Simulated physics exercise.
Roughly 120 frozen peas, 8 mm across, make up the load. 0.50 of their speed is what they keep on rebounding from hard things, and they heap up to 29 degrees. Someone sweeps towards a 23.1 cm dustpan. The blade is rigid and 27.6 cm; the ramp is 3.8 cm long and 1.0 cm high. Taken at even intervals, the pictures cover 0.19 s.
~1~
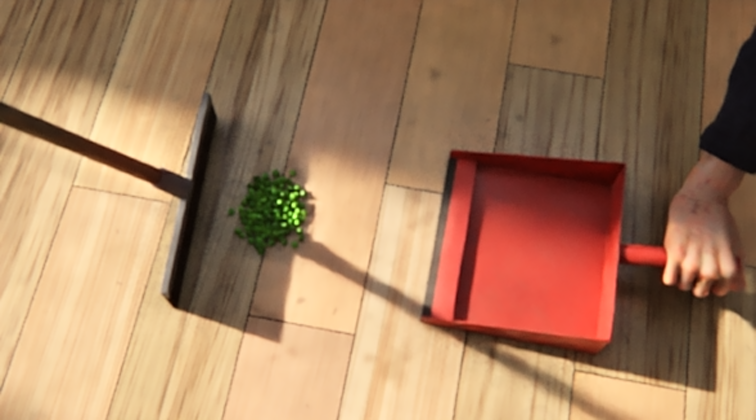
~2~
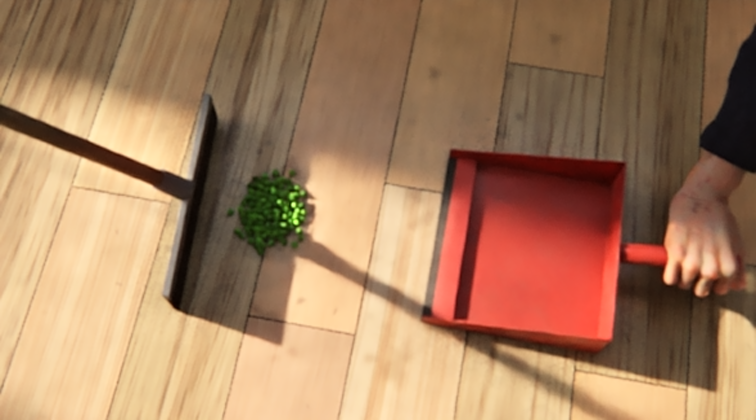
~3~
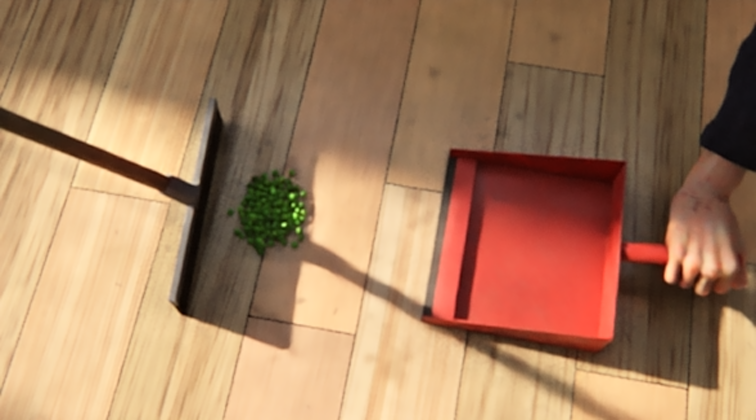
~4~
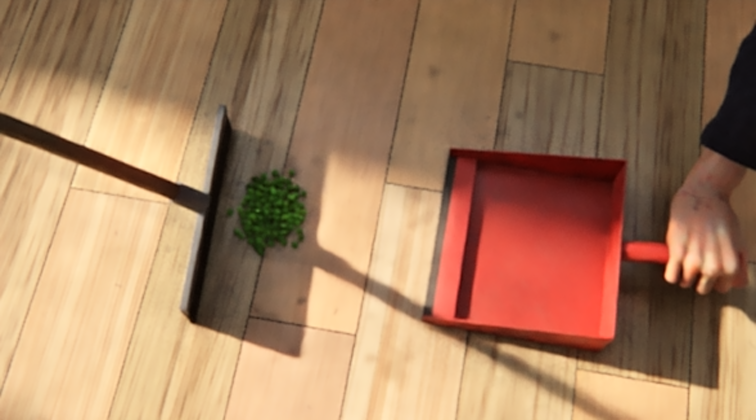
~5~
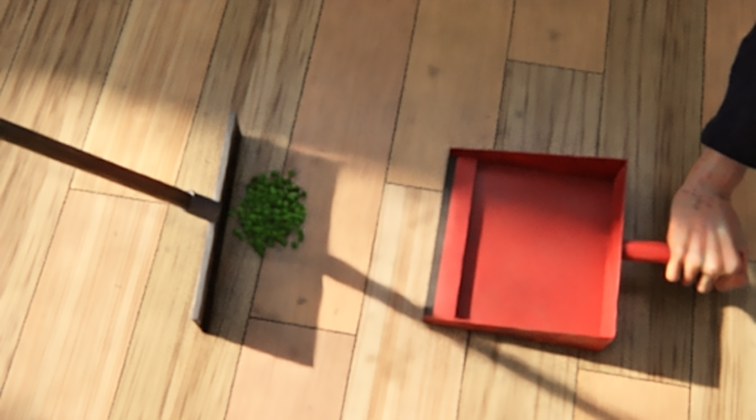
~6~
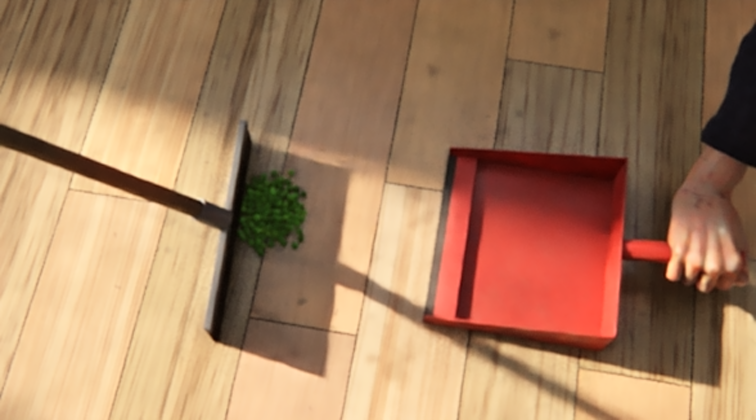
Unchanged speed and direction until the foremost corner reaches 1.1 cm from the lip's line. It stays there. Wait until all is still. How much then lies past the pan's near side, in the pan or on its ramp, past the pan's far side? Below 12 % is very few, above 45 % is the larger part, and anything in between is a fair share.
Past the pan's near side: A fair share, in the pan or on its ramp: Very few, past the pan's far side: Very few.
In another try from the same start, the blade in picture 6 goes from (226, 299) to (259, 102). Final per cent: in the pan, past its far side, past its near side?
You'd see pan at 35, far at 5 and near at 0.
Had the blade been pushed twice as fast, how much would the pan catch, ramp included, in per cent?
Share: Close to 25 %.
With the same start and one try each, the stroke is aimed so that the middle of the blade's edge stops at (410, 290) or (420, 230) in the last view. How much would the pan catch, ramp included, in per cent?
Close to 25 and 35 percent, in that order.
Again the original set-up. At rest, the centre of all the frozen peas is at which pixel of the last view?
Near (425, 260).
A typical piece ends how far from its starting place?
20 cm, roughly.
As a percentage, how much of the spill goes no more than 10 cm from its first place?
The figure is some 0 percent.
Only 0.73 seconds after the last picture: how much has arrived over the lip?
Over the lip so far: Approx. 10 %.
Then, 0.26 s after the last picture, middle of the blade 14 cm from the lip; 0 % over the lip, far side 0 %, near side 0 %.
Then, 0.43 s after the last picture, middle of the blade 6 cm from the lip; 0 % over the lip, far side 0 %, near side 10 %.
Then, 0.73 s after the last picture, middle of the blade 2 cm from the lip; 10 % over the lip, far side 0 %, near side 15 %.
In the end, near side 15 %, pan 5 %, far side 0 %, in front of the lip or behind the blade 75 %.
